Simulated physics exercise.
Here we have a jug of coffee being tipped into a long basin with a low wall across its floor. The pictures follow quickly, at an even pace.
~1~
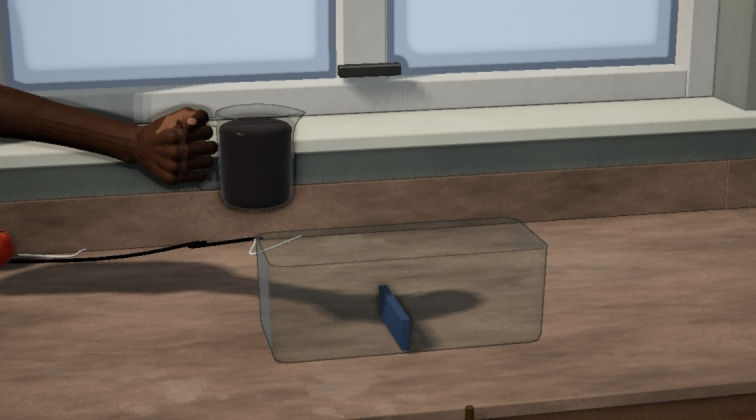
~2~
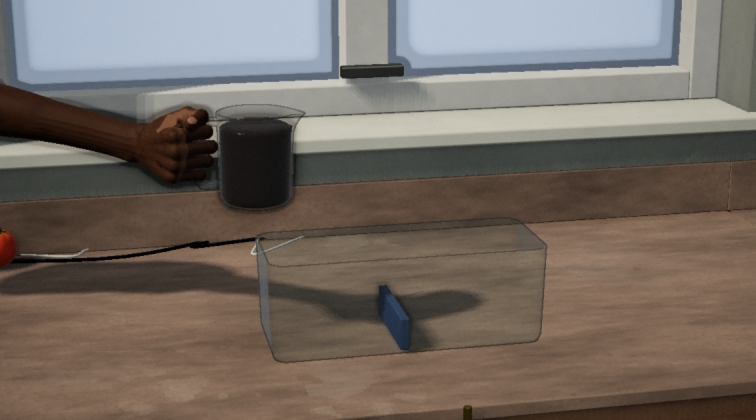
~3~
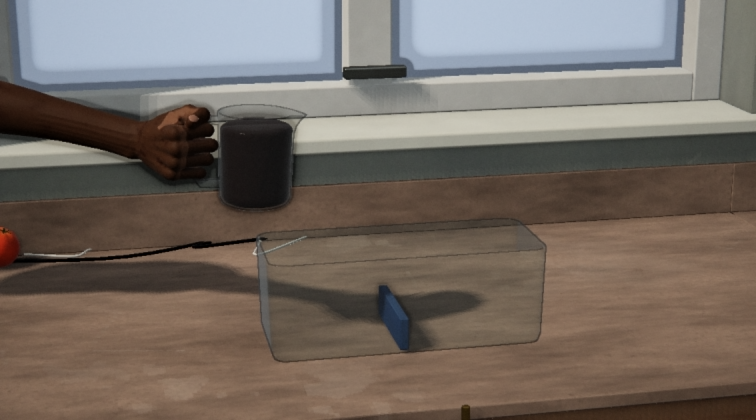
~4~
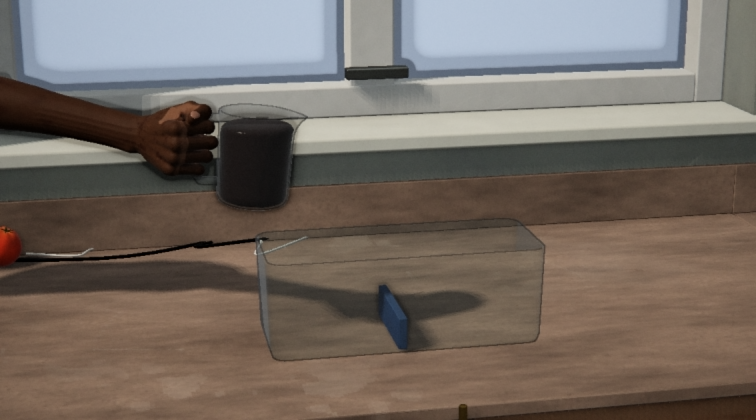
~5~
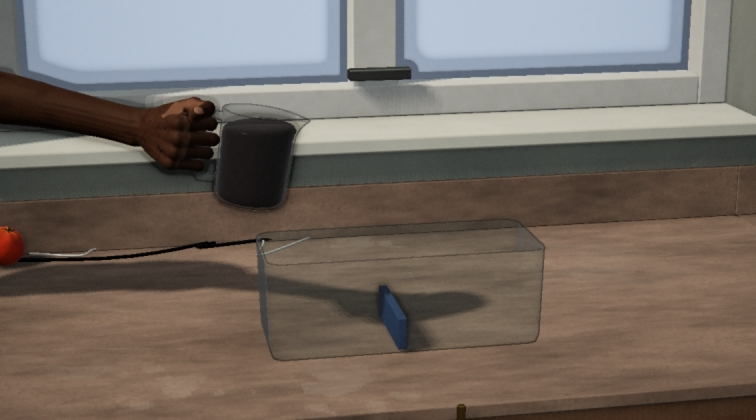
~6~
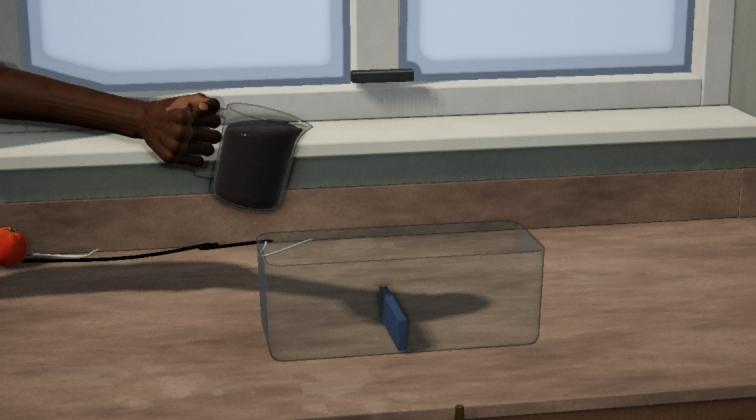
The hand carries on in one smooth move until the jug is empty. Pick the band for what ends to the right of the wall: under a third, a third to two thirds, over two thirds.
The share right of the wall is not even a third.
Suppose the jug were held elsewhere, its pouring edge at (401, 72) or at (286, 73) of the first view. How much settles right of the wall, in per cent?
Roughly 90 per cent, and 5 per cent.
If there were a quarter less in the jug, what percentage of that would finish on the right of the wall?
Roughly 5 in a hundred.
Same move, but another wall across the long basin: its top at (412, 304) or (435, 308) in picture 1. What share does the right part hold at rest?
The first gives 5 %, the second 15 %.
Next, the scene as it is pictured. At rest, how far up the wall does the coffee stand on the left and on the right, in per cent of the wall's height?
Some 60 per cent left and 0 right.
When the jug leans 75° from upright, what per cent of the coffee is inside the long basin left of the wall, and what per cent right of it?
Some 10 per cent left and 0 right.
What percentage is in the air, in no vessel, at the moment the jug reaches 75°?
It comes to 15 per cent or so.
A moment on, the jug is tipped on its side and 74 per cent is still to pour, 10 is left of the wall and 0 right of it.
Next, the jug is tipped right over and 13 per cent is still to pour, 74 is left of the wall and 1 right of it.
Then the jug is tipped right over and 0 per cent is still to pour, 94 is left of the wall and 4 right of it.
Later the jug is tipped right over and 0 per cent is still to pour, 94 is left of the wall and 5 right of it.
At rest 94 per cent lies left of the wall, 5 right of it and 1 outside.
